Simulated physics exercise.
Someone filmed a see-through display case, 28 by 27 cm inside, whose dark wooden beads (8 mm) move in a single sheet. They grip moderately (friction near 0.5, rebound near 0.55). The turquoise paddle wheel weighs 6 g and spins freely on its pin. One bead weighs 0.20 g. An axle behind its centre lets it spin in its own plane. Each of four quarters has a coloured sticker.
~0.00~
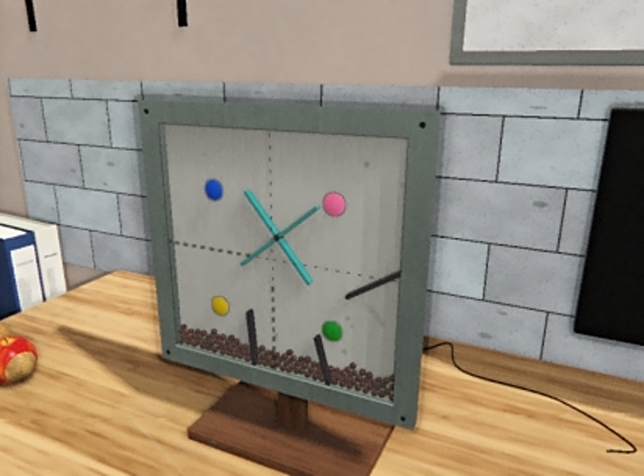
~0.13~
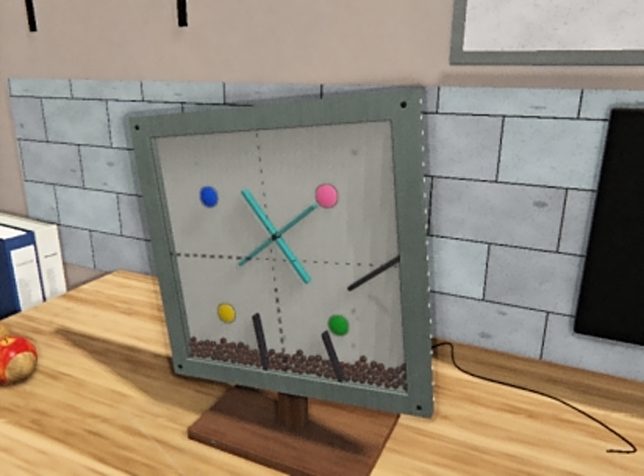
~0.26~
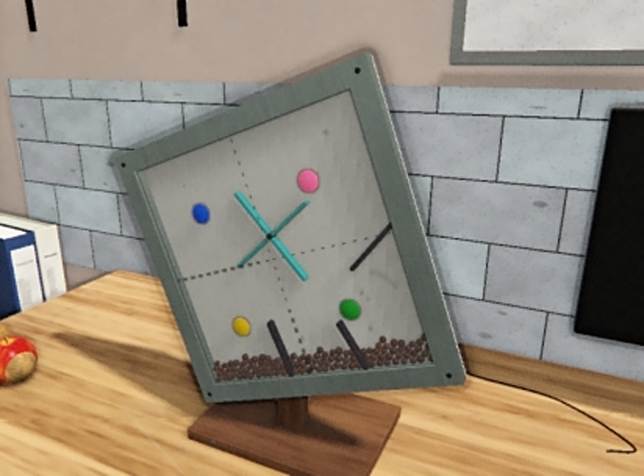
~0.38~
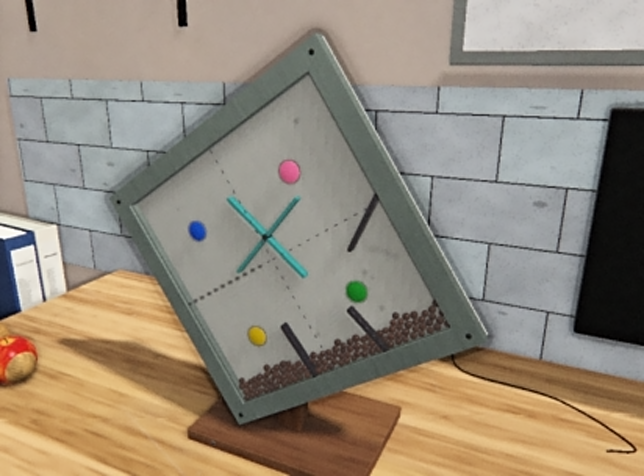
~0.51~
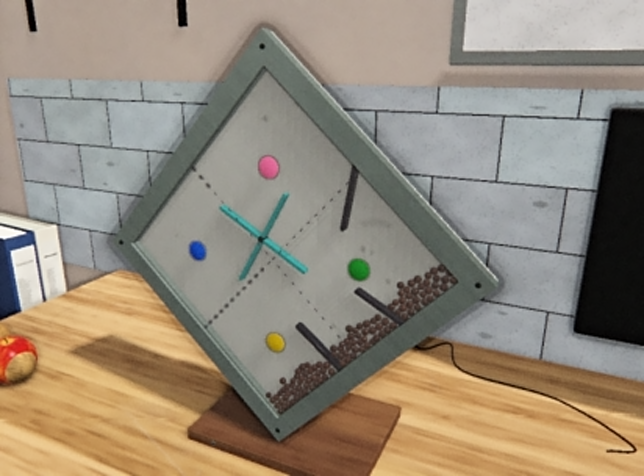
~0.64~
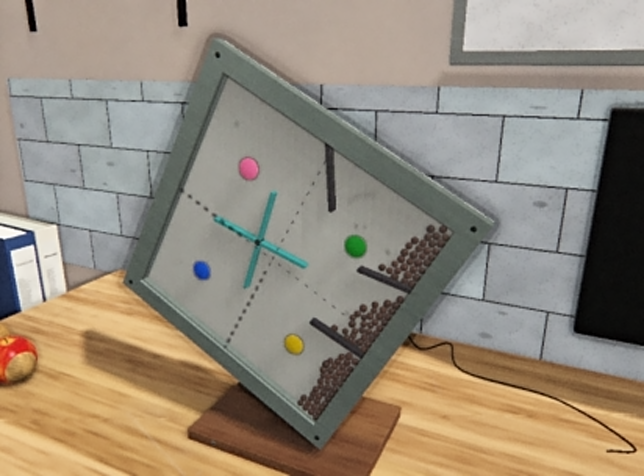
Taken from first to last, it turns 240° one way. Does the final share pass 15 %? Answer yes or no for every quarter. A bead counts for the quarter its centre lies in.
Pink quarter yes, blue quarter no, green quarter no, yellow quarter no.
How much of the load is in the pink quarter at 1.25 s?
Roughly 0 per cent.
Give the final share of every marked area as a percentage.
Pink quarter: 100; blue quarter: 0; green quarter: 0; yellow quarter: 0.
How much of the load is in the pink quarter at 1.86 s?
Some 5 per cent.
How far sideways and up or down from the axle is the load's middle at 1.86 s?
About 11 cm right and 9 cm below.
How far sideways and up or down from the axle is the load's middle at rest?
Some 4 cm right and 13 cm below.
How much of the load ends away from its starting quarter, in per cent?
Roughly 100 per cent.
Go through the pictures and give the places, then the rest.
Level; about 110 beads; load centre (278, 359); top bead (353, 366); turquoise paddle wheel (279, 237); pink (334, 204), blue (214, 190), green (332, 331), yellow (220, 306), in the first picture.
Turned 6° anticlockwise; load centre (289, 361); top bead (405, 367), in the second picture.
Turned 20° anticlockwise; load centre (312, 362); top bead (425, 337); wall ends (340, 323), (270, 323), (354, 268), in the third picture.
Turned 33° anticlockwise; load centre (332, 357); top bead (436, 303); turquoise paddle wheel (267, 237), in the fourth picture.
Turned 47° anticlockwise; load centre (350, 346); top bead (442, 268), in the fifth picture.
Turned 61° anticlockwise; load centre (364, 332); top bead (443, 230); turquoise paddle wheel (260, 242); pink (249, 169), blue (202, 271), green (356, 247), yellow (294, 344), in the sixth picture.
After 1.25 s, it stands 126° anticlockwise; the beads' middle is 6 cm right of and 5 cm below the centre; blue 35 %, green 5 %, yellow 55 %.
After 1.86 s, it has come round 192° anticlockwise; the beads' middle is 11 cm right of and 9 cm below the centre; pink 5 %, blue 95 %.
After 2.38 s, it has come round 240° anticlockwise; the beads' middle is 4 cm right of and 13 cm below the centre; pink 95 %, blue 5 %.
All still by 3.5 s, it has come round 240° anticlockwise; pink 100 %, blue 0 %, green 0 %, yellow 0 %.
